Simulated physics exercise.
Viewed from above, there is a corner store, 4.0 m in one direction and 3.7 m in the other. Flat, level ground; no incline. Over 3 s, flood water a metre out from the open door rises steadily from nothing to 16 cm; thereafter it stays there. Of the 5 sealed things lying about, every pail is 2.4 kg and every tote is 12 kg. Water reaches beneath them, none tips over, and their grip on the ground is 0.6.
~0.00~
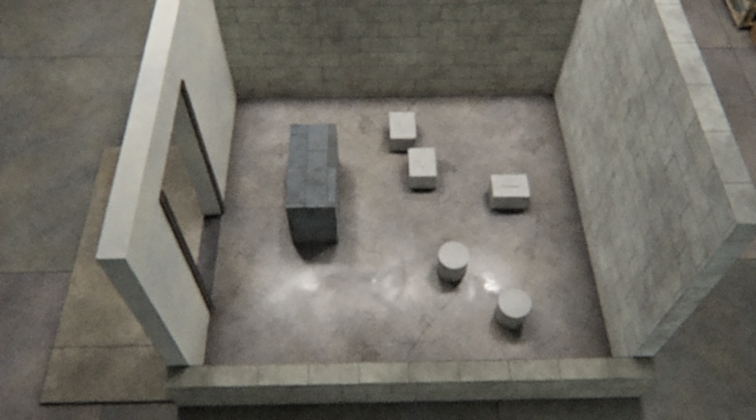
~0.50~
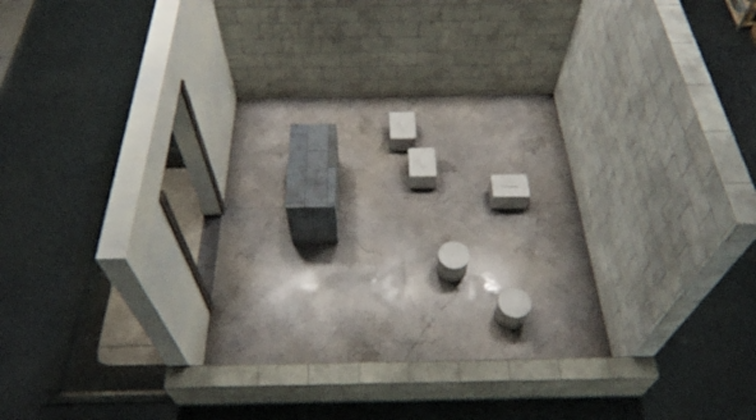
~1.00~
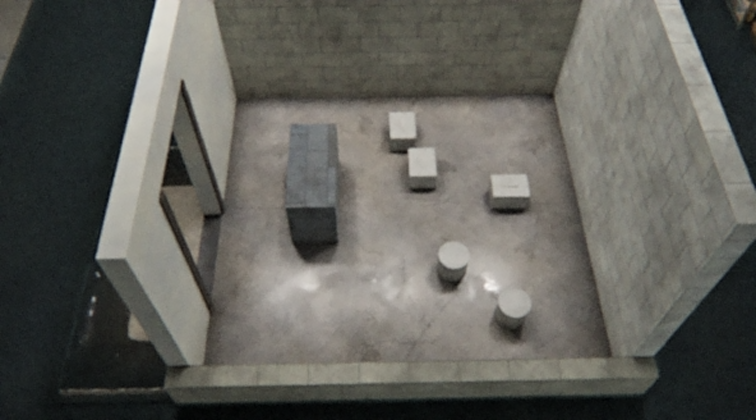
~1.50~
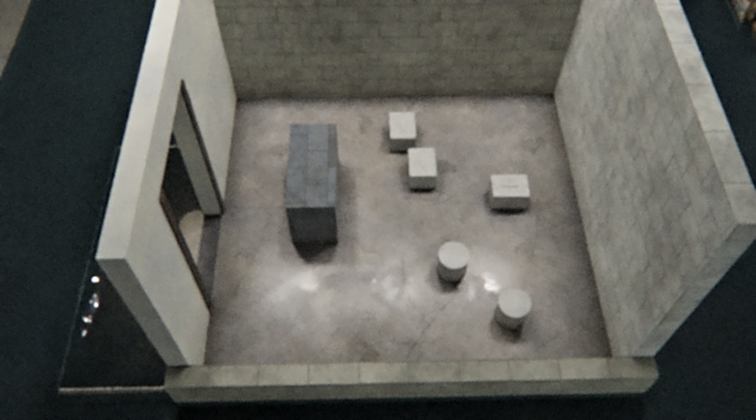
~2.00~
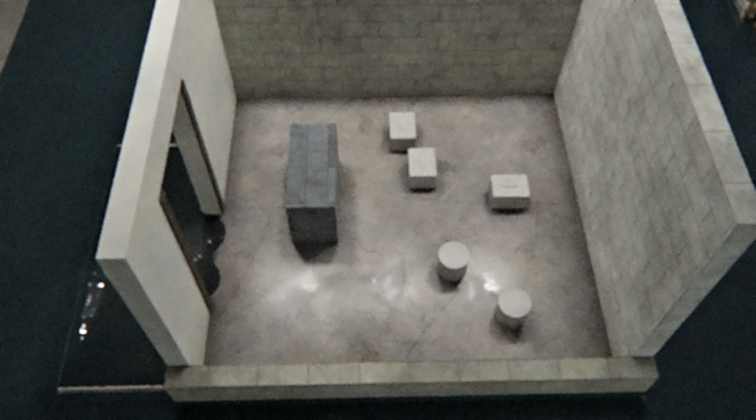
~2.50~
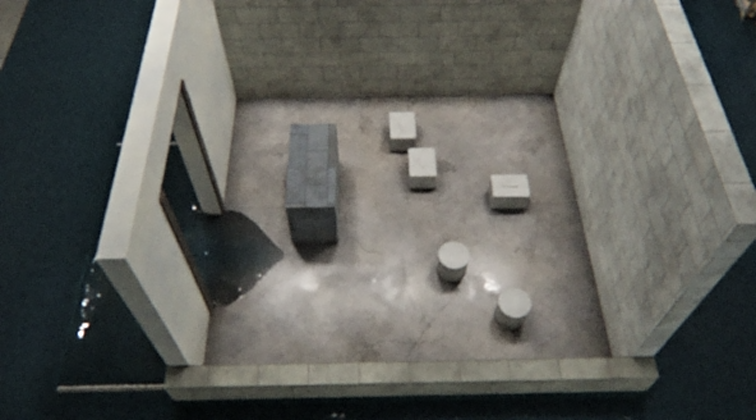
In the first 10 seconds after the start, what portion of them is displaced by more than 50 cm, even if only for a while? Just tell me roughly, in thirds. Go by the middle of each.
It's going to be a fair part, a third to two thirds.
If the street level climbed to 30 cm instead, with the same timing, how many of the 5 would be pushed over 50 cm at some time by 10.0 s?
5.
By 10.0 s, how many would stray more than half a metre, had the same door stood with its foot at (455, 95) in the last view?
Result: 2.
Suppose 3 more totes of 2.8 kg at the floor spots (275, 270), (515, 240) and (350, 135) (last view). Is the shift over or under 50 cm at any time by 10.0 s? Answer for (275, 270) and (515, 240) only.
Order as asked: Farther and farther.
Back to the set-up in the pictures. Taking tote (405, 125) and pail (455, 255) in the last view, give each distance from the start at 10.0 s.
Shifts: 0 cm / 80 cm.
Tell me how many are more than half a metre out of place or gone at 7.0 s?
The number I get is 2.
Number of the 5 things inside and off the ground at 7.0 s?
I count 2.
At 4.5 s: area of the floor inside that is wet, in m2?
Roughly 6.5 m2.
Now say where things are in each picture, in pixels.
The first frame shows a pail at (515, 303) rests on the ground; a pail at (454, 255), on the bottom; 0.0 m2 under water; 0 of 5 have shifted.
The second frame shows a pail at (515, 303), on the bottom; a pail at (454, 255) rests on the ground; 0.0 m2 under water; 0 of 5 have shifted.
The third frame shows a pail at (515, 303) rests on the ground; a pail at (454, 255), on the bottom; water covers 0.0 m2; 0 of 5 have shifted.
The fourth frame shows a pail at (515, 303), on the bottom; a pail at (454, 255) rests on the ground; water covers 0.0 m2; 0 of 5 have shifted.
The fifth frame shows a pail at (515, 303) rests on the ground; a pail at (454, 255) rests on the ground; water covers 0.0 m2; 0 of 5 have shifted.
The sixth frame shows a pail at (515, 303), on the bottom; a pail at (454, 255), on the bottom; 0.5 m2 under water; 0 of 5 have shifted.
After 3.5 s 0 of 5 are over 50 cm from their spots; 0 afloat.
After 4.5 s 0 of 5 are over 50 cm from their spots; 0 afloat.
After 7.0 s 2 of 5 are over 50 cm from their spots; 2 afloat.
After 10.0 s 2 of 5 are over 50 cm from their spots, and 2 have been at some point; 2 afloat.
